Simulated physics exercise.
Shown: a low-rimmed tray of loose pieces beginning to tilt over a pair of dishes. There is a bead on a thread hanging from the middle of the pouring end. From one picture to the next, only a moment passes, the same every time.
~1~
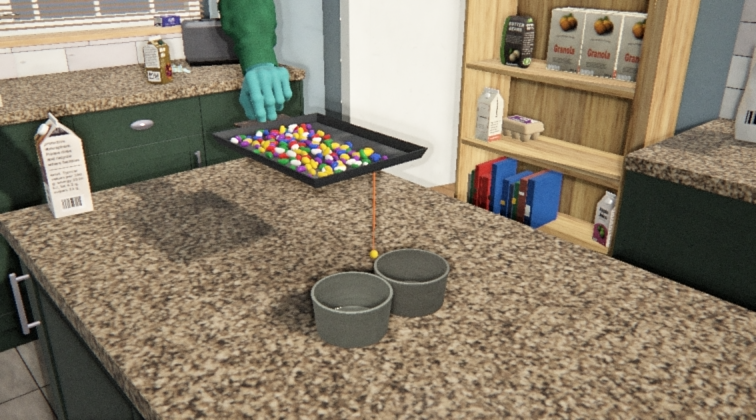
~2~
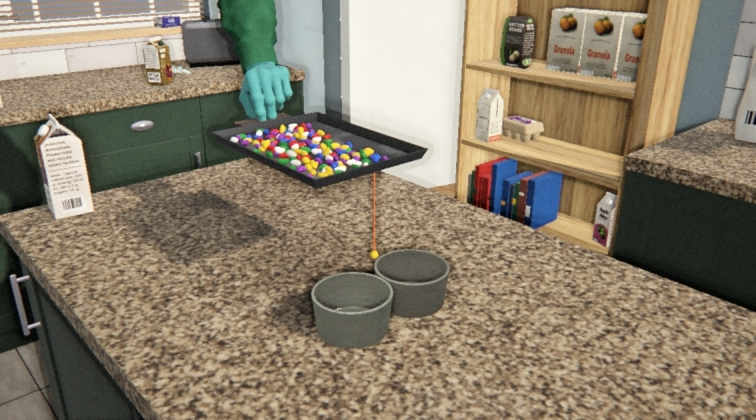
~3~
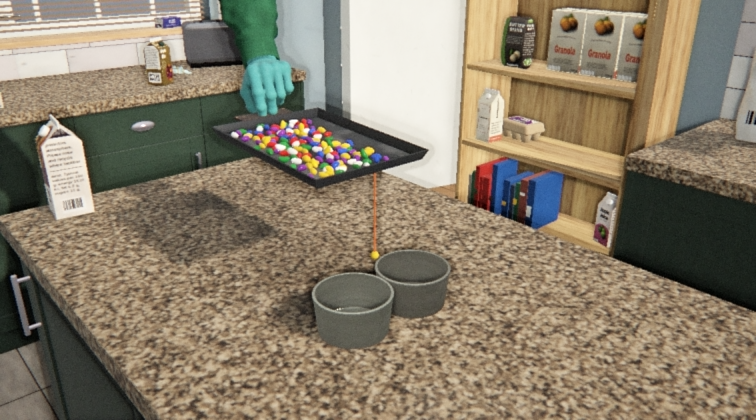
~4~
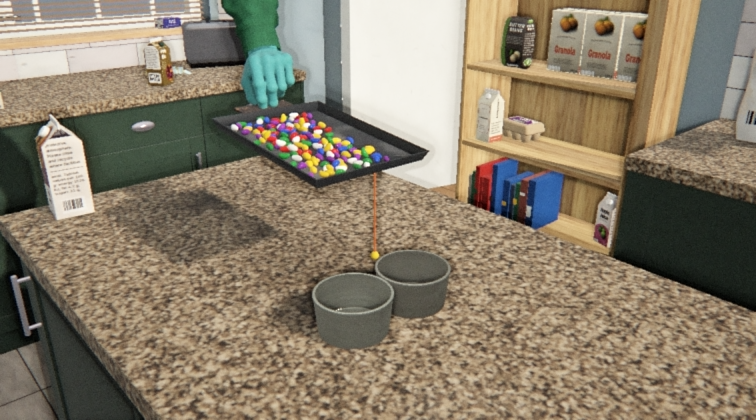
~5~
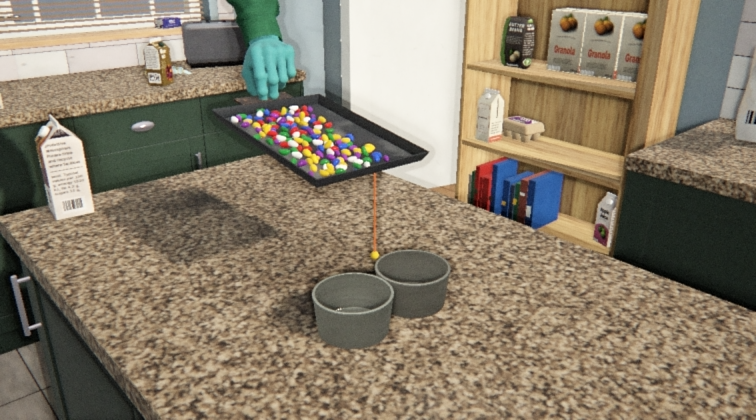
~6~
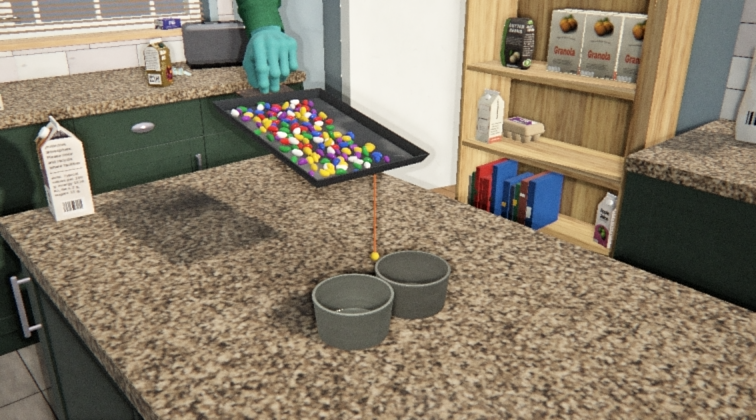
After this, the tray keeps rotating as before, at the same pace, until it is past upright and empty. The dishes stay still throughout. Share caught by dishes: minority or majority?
In the end the dishes save the greater share of it.
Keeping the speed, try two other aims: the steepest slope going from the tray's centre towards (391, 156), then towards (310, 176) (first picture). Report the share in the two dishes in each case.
You'd see roughly 40 per cent the first time and 50 per cent the second.
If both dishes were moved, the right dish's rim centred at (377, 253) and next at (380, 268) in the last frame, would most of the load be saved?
One: Below a half. Two: Below a half.
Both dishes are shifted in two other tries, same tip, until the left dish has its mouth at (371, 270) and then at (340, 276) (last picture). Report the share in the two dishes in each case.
You'd get 50 in a hundred the first time and 20 in a hundred the second.
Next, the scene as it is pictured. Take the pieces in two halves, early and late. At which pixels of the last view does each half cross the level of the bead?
First part (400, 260), rest (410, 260).
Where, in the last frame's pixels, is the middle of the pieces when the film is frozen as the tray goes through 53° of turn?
Near (371, 152).
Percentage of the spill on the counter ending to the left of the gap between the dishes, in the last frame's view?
Left share: Close to 10 %.
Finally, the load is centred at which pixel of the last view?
(414, 301).
Just after the last frame, tray tipped steeply; almost all on the tray; just a few in the air.
A moment on, tray tipped right over; roughly a quarter on the tray; roughly a quarter in the left dish; roughly a third in the right dish; about a tenth outside both; roughly a quarter in the air.
Further on, tray tipped past a quarter turn; roughly a quarter in the left dish; roughly half in the right dish; roughly a quarter outside both.
When it is over, tray tipped past a quarter turn; roughly a quarter in the left dish; roughly half in the right dish; roughly a quarter outside both.
